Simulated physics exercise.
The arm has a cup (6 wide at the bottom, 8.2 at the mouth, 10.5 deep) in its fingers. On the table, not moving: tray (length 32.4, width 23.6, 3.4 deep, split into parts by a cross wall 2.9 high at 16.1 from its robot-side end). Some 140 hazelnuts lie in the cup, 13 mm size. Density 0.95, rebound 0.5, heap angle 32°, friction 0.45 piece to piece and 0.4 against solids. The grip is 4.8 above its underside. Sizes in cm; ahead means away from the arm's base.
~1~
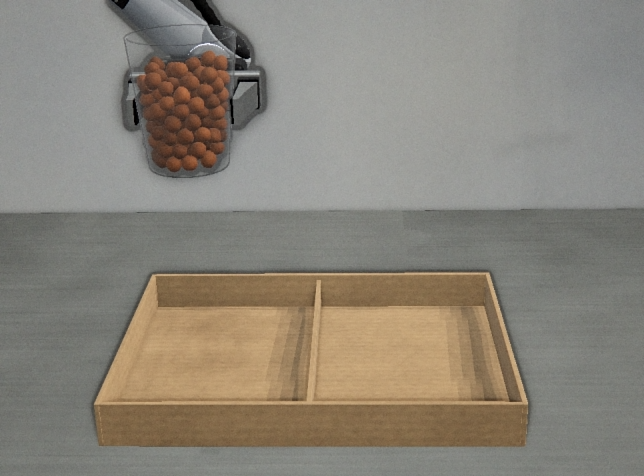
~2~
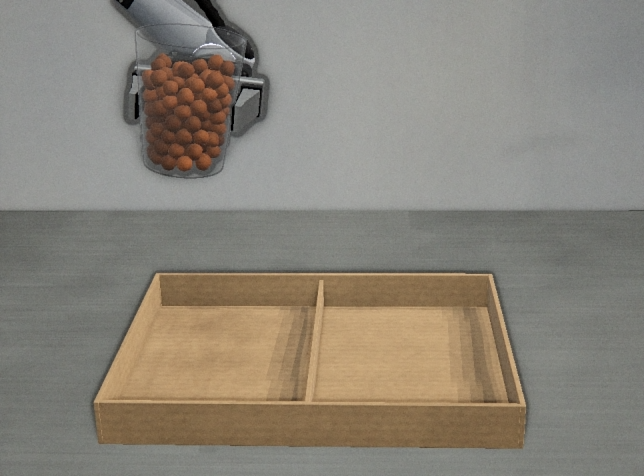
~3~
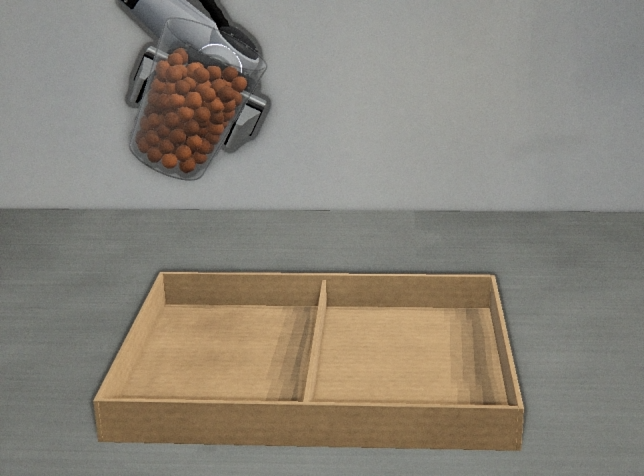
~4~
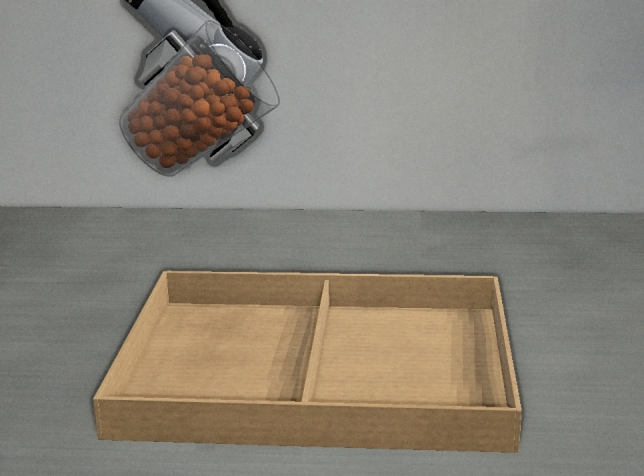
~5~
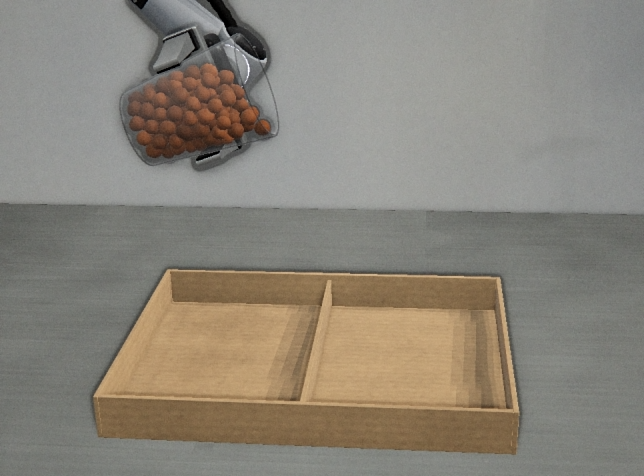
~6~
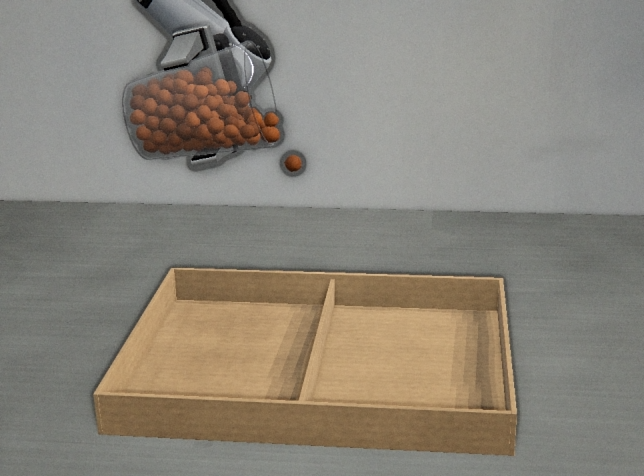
A robotic gripper holding a clear cup full of round brown nuts tilts it steadily to the right above a still, divided wooden tray, until the nuts reach the rim and one drops clear of the cup.
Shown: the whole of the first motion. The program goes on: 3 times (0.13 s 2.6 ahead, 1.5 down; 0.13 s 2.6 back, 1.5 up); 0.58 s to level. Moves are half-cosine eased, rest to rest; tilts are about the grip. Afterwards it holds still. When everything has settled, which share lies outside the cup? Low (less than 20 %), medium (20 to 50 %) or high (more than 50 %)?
Share outside the cup: Medium (20 to 50 %).
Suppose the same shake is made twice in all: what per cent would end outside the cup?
It would be near 25 per cent.
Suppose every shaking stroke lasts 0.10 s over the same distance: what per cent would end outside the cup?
It would be near 40 per cent.
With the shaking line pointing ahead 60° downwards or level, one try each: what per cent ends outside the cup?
About 10 and 50 per cent.
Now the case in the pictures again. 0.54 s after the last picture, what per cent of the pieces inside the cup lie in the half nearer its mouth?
Some 45 per cent.
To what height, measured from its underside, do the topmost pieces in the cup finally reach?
About 8.0 cm.
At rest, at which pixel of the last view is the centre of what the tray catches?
Near (371, 356).
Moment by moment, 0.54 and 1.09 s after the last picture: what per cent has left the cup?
About 20, 35.
Then, 0.54 s after the last picture, tilted 77° forward, highest piece 24 above the table; 108 in the cup, 15 in the far-side part, 2 in the robot-side part, 10 in flight or on a rim.
Then, 1.09 s after the last picture, tilted 35° forward, highest piece 27 above the table; 89 in the cup, 37 in the far-side part, 9 in the robot-side part.
Then, 1.56 s after the last picture, level, highest piece 27 above the table; 89 in the cup, 37 in the far-side part, 9 in the robot-side part.
Then, 2.61 s after the last picture, level, highest piece 27 above the table; 89 in the cup, 37 in the far-side part, 9 in the robot-side part.
Final count, 89 in the cup, 37 in the far-side part, 9 in the robot-side part. That is 34 % outside the cup.
